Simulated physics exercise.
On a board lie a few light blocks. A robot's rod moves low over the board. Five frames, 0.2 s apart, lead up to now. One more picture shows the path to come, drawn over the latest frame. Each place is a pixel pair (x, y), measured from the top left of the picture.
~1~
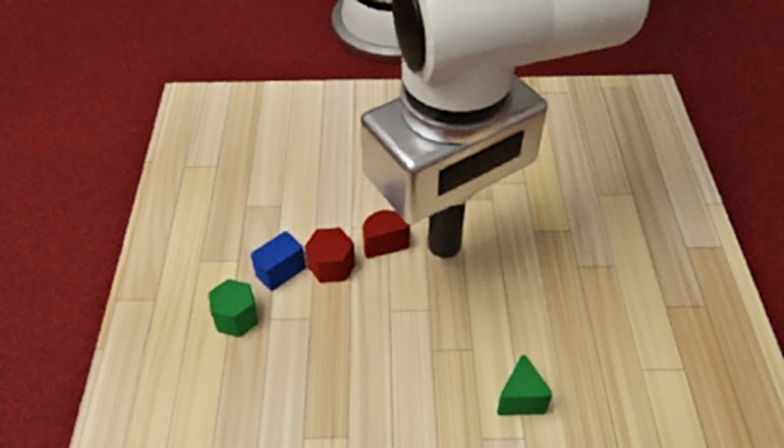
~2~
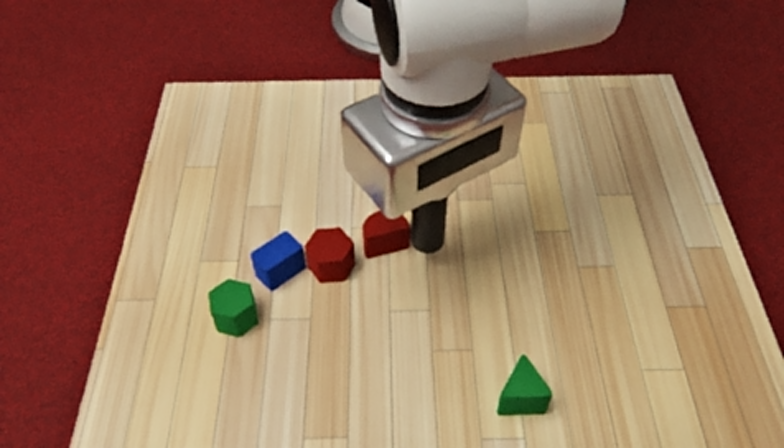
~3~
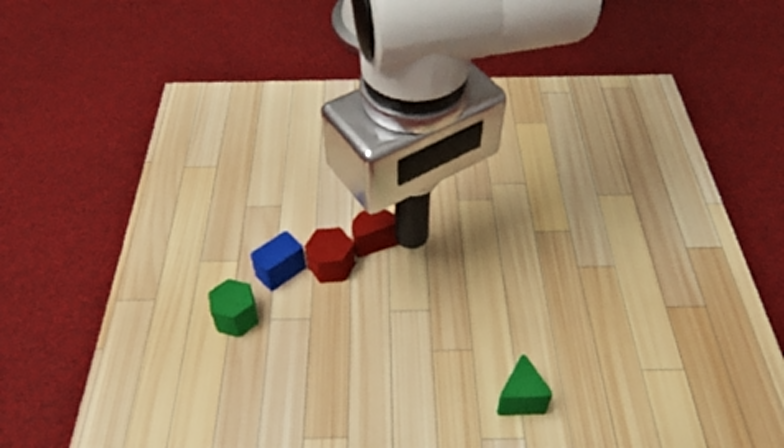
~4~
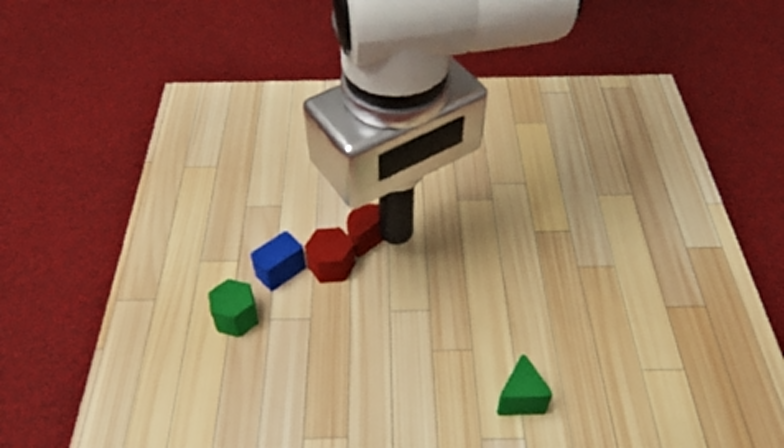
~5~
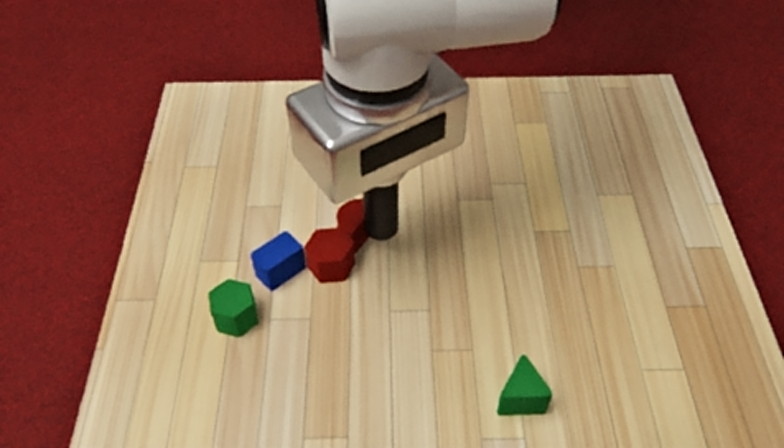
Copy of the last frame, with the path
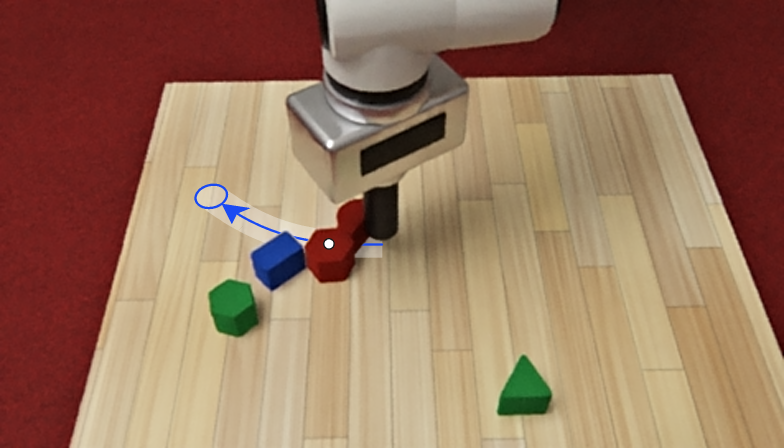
On a pale wooden board over a red surface, seen from above at an angle by a still camera, a white and silver robot arm holds a dark rod low. A blue block, a red hexagon and a red D-shaped block sit in a slanting row left of the rod, with a green hexagon lower left and a green triangle lower right. The rod moves steadily left, pushing the D-shaped block left and slightly back beside the red hexagon, while the others stay still.
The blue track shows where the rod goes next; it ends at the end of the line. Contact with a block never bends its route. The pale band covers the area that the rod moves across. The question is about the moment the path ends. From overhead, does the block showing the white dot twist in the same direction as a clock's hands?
No, I don't think so.
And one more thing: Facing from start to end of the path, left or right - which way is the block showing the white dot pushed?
Moves left.
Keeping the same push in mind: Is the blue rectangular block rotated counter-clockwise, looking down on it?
No, that is not how it ends up.
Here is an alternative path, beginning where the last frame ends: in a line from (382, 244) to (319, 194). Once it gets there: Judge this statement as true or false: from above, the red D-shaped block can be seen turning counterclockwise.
Answer: True.
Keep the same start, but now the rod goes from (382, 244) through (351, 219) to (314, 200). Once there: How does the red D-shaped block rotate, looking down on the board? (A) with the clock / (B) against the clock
The answer is B.
The drawn path runs from (382, 244) over (317, 241) and (258, 225) to (211, 196); the dot is on the red hexagon.
The first path, step by step. One third of the way, rod (315, 226); blue rectangular block (255, 263), turned 45° clockwise; red hexagon (302, 250), turned 90° anticlockwise; red D-shaped block (306, 197), turned 60° clockwise.
Two thirds of the way, rod (253, 209); blue rectangular block (254, 264), turned 50° clockwise; red hexagon (301, 250), turned 100° anticlockwise; red D-shaped block (301, 194), turned 80° clockwise.
At the end, rod (207, 181); blue rectangular block (254, 264), turned 50° clockwise; red hexagon (301, 250), turned 100° anticlockwise; red D-shaped block (301, 194), turned 80° clockwise.
